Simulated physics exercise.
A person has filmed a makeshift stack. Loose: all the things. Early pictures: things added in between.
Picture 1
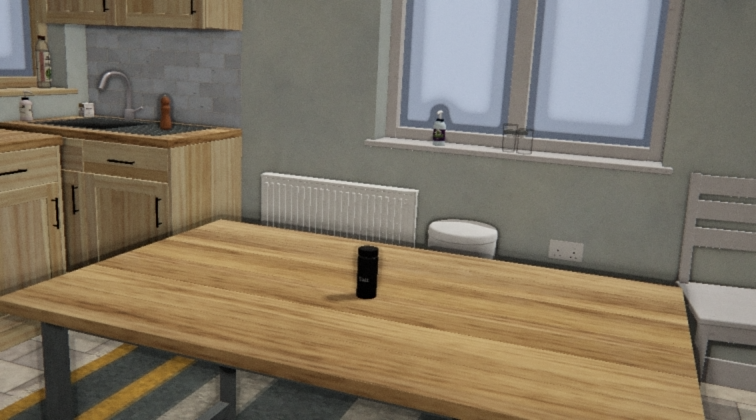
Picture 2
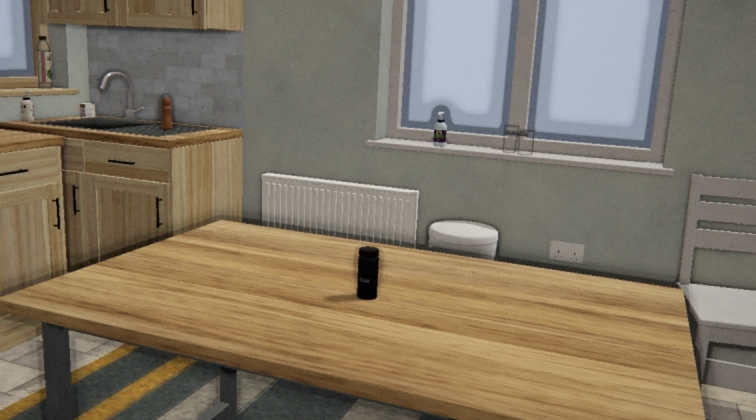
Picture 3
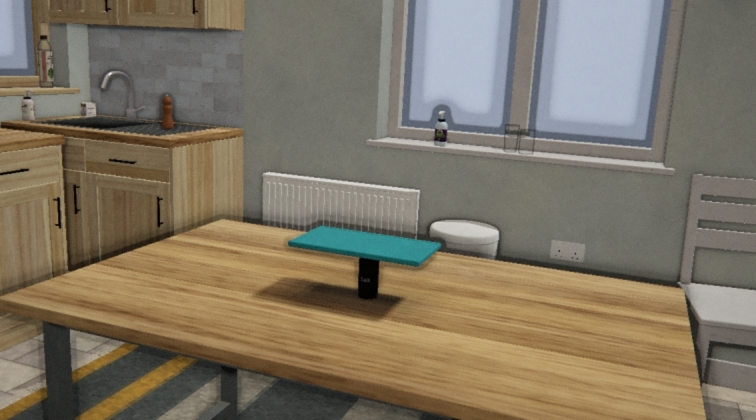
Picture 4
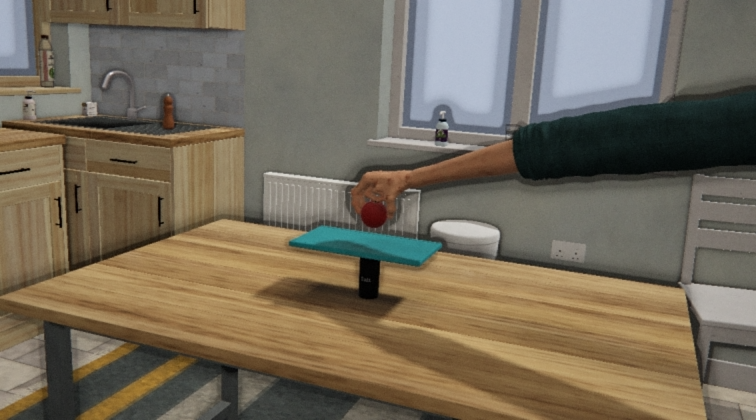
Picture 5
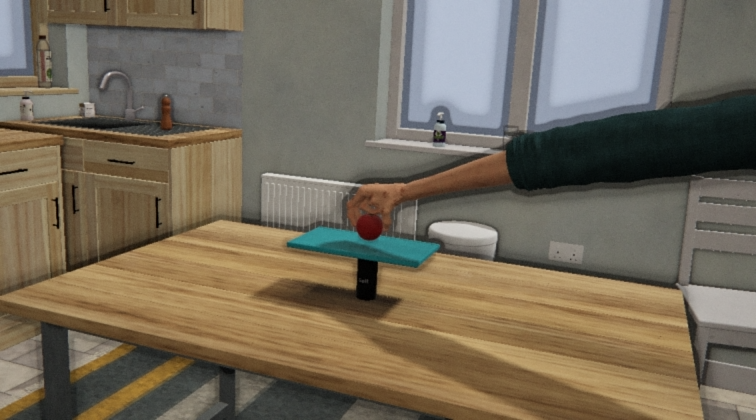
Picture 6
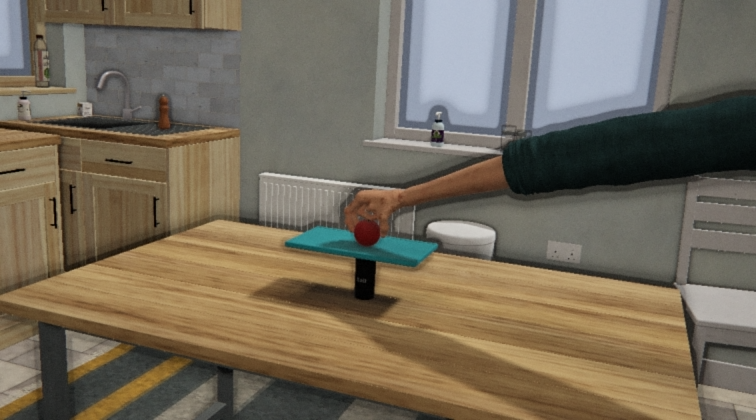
A teal board appears on top of a black shaker standing on a wooden table, then a hand in a dark green sleeve reaches in from the right and lowers a red tomato onto the board, keeping hold of it.
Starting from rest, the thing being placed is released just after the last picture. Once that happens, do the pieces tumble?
No, most likely the stack survives.
Then, 0.20 s after the last picture, nothing has stirred.
Then, 0.40 s after the last picture, red tomato resting near (367, 233).
At rest, all 3 in place. Seen from the same camera at the end, red tomato near (367, 233). The stack stays up.
